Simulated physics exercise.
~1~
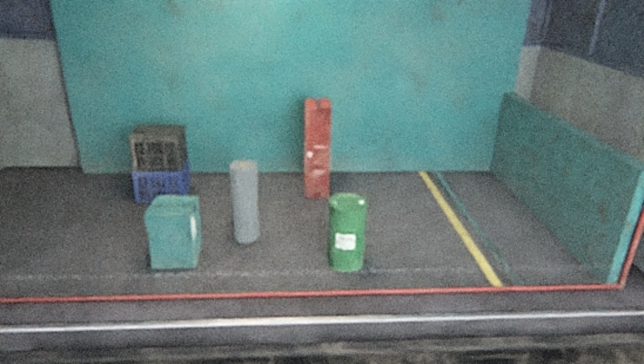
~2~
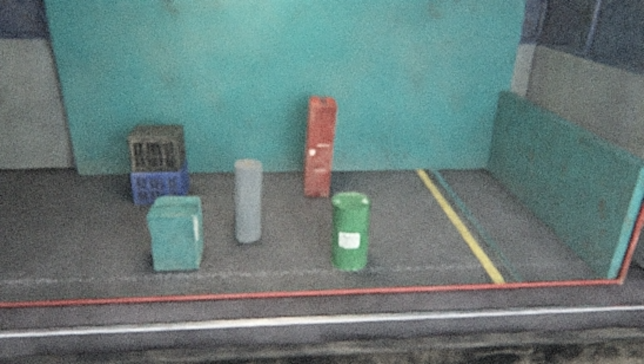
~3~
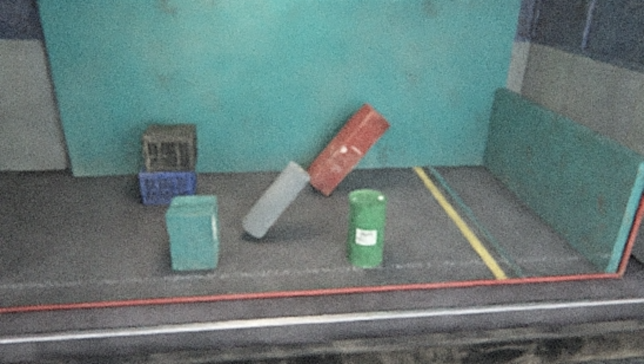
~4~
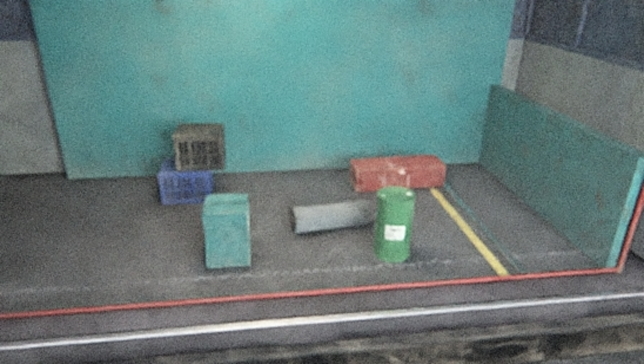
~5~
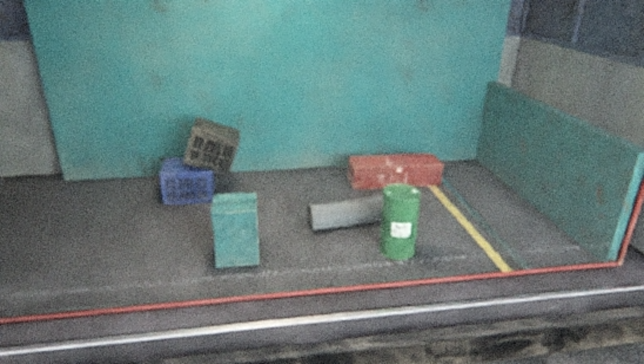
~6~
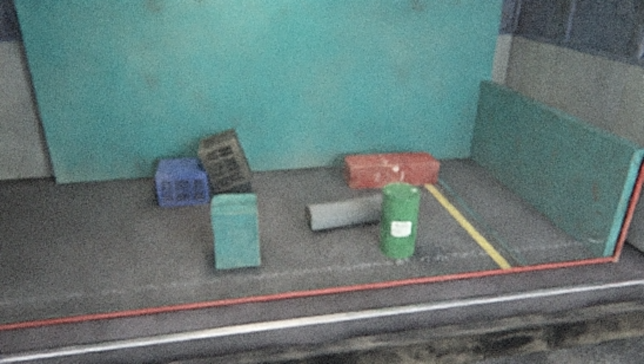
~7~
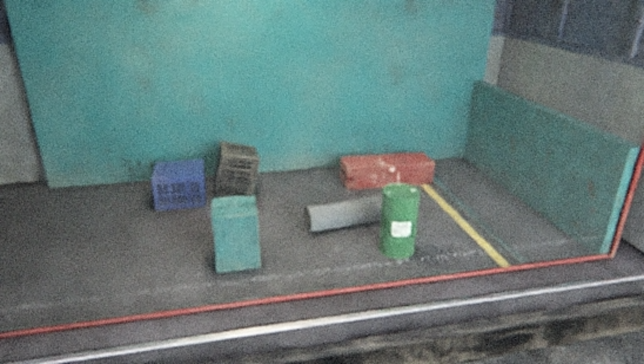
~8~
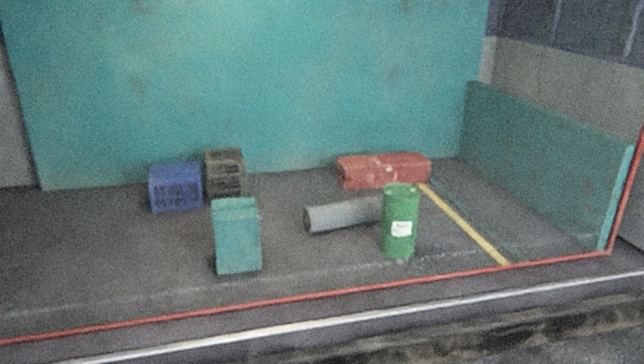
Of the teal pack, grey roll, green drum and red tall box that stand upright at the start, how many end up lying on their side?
Two of them end up lying on their side, the grey roll and the red tall box.
